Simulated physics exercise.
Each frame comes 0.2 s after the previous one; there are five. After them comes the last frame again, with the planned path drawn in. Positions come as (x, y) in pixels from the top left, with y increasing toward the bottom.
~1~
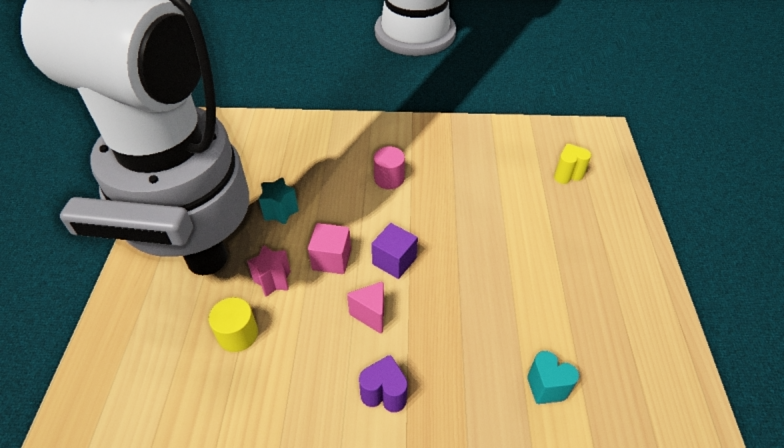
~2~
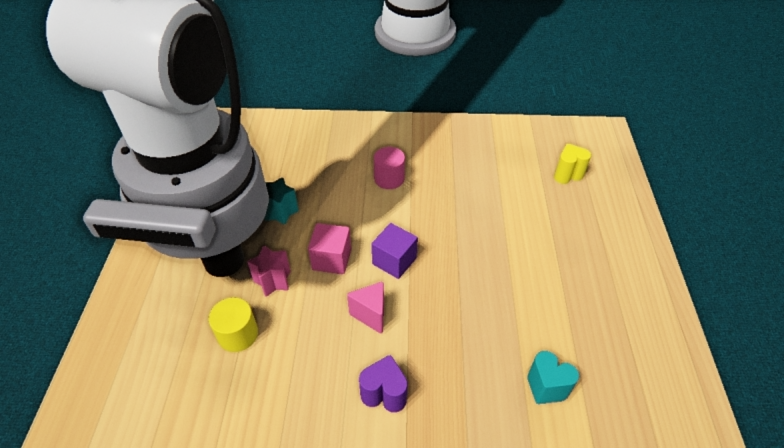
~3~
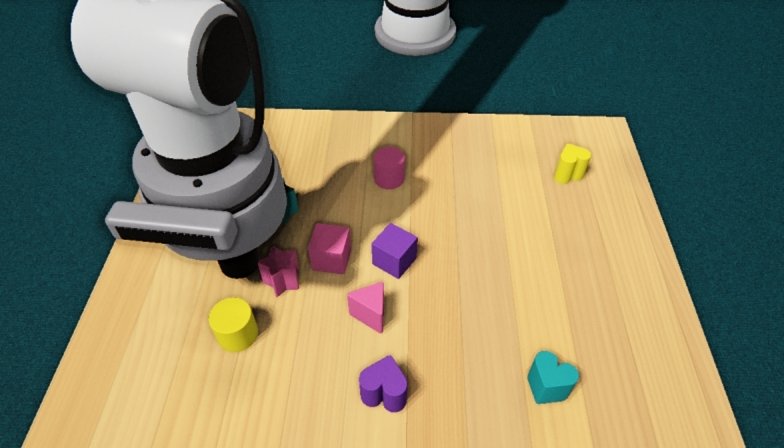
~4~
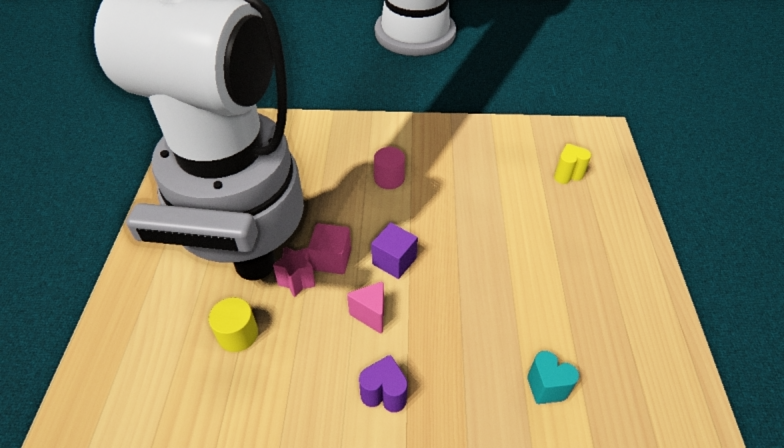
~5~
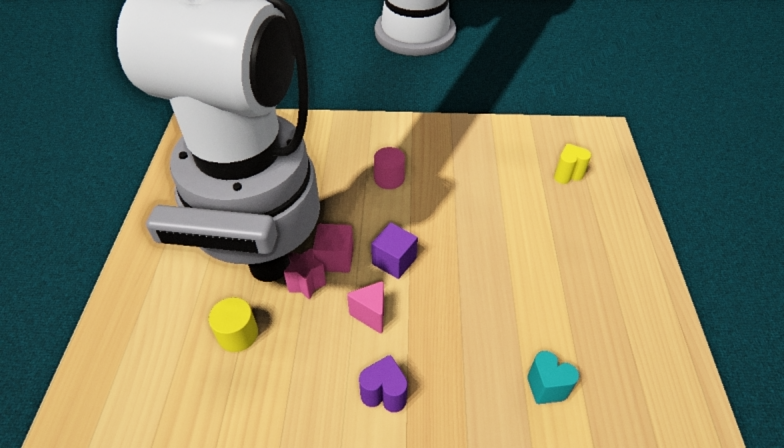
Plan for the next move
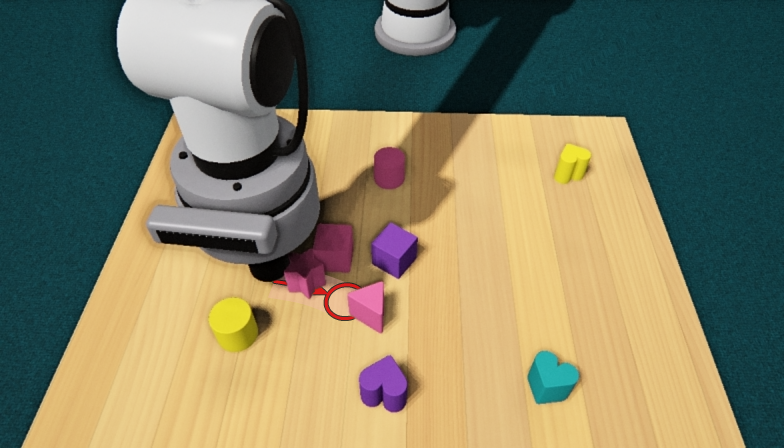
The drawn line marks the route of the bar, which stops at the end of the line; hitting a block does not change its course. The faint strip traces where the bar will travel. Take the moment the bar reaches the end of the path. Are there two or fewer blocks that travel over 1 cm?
No, that is not how it ends up.
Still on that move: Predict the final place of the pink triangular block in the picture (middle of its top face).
Most likely (393, 309).
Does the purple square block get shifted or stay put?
It is still on its spot.
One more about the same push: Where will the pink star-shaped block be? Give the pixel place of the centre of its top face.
Answer: (379, 282).
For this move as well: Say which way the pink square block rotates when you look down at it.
My prediction: CCW.
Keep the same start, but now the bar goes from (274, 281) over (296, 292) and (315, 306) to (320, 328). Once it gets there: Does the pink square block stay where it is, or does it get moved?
It gets moved.
Drawn move, from (274, 281) over (311, 288) to (346, 301).
On the path given first. Halfway along, bar (309, 273); pink star-shaped block (342, 272); pink square block (350, 237), turned 50° anticlockwise.
At the end, bar (344, 286); yellow round block still; pink star-shaped block (379, 282); pink square block (350, 237), turned 50° anticlockwise; pink triangular block (393, 309); purple square block still.
